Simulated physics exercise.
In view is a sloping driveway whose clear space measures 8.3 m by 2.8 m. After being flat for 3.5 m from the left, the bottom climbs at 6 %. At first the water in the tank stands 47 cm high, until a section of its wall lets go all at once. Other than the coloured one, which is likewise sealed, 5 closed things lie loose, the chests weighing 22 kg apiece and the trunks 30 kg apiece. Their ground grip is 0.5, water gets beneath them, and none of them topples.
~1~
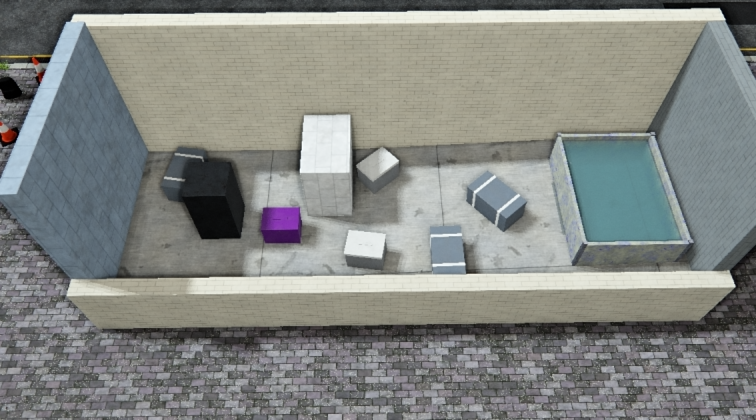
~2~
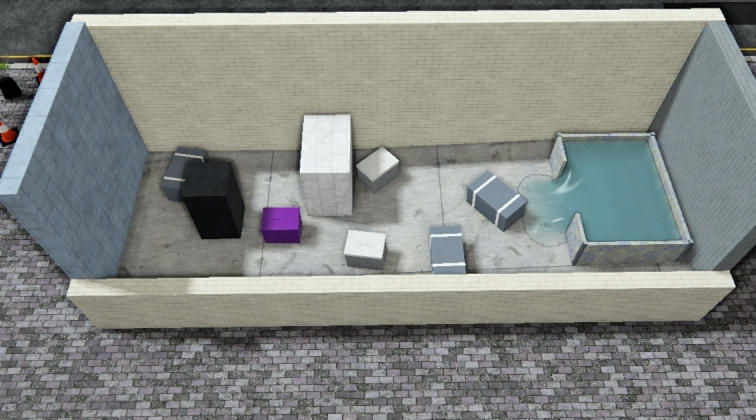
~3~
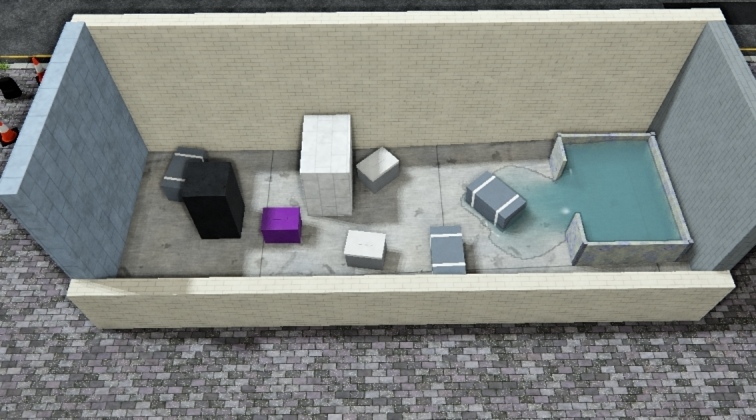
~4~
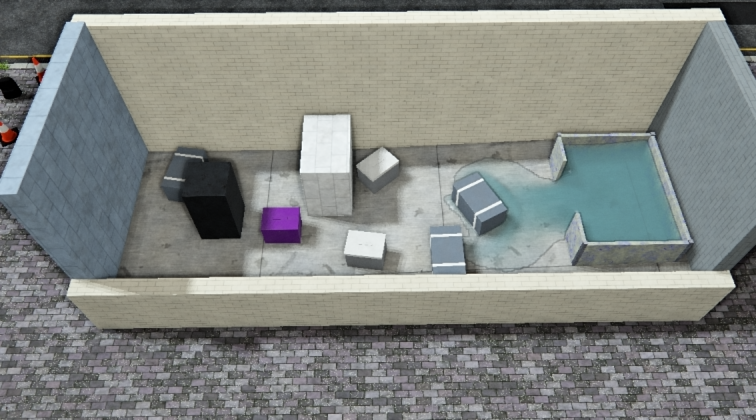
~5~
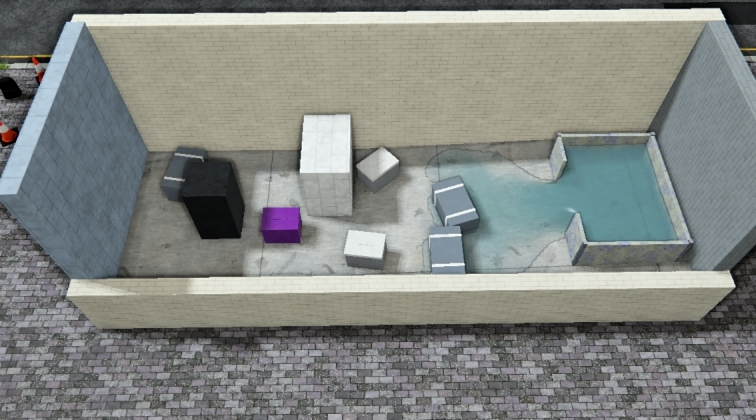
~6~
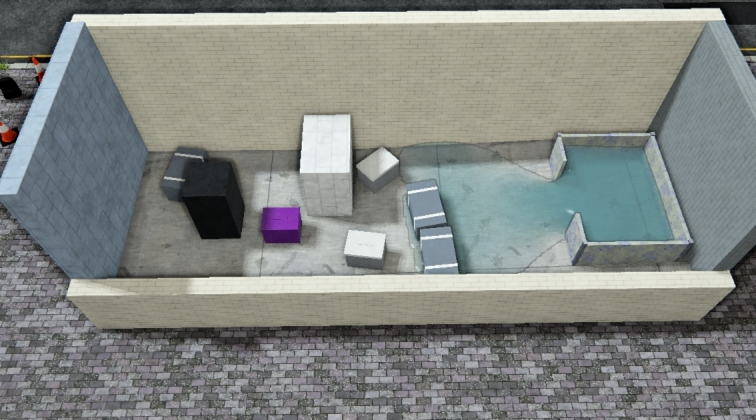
In a walled driveway strewn with boxes, water pours from an opened tank at the right and spreads left across the ground, pushing a grey strapped box leftward against another, which shifts slightly, while the purple chest stays still.
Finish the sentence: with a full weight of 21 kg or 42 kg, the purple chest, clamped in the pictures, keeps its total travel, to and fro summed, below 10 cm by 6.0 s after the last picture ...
... only at the heavier weight.
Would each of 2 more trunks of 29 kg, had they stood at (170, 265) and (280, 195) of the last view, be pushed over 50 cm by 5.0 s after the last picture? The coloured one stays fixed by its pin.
Taking them in turn, the first is above the mark and the second is below the mark.
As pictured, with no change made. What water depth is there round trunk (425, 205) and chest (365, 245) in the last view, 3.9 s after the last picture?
10 and 15 cm.
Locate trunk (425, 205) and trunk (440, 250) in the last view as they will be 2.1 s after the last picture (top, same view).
About (325, 225) for the first and (227, 251) for the second.
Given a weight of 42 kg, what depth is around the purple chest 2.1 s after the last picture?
Something like 5 centimetres.
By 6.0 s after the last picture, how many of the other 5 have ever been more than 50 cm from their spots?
Count: 4.
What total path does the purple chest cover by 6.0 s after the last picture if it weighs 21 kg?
Around 50 cm in total.
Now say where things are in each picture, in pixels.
The first frame shows the purple chest at (280, 218), on the bottom; water covers 2.6 m2; 0 of 6 have shifted.
The second frame shows the purple chest at (280, 218) rests on the ground; 3.2 m2 under water; 0 of 6 have shifted.
The third frame shows the purple chest at (280, 218), on the bottom; water covers 4.1 m2; 0 of 6 have shifted.
The fourth frame shows the purple chest at (280, 218) rests on the ground; 5.0 m2 under water; 1 of 6 have shifted.
The fifth frame shows the purple chest at (280, 218) rests on the ground; water covers 6.1 m2; 1 of 6 have shifted.
The sixth frame shows the purple chest at (280, 218) rests on the ground; 7.3 m2 under water; 2 of 6 have shifted.
Then, 0.4 s after the last picture the purple chest would be 0 cm from its start with 21 kg and 0 cm from its start with 42 kg; 0 cm of water round it then.
Then, 2.1 s after the last picture the purple chest would be 27 cm from its start with 21 kg and 5 cm from its start with 42 kg; 5 cm of water round it then.
Then, 3.9 s after the last picture the purple chest would be 34 cm from its start with 21 kg and 5 cm from its start with 42 kg; 6 cm of water round it then.
Then, 6.0 s after the last picture the purple chest would be 38 cm from its start with 21 kg and 5 cm from its start with 42 kg; 7 cm of water round it then.
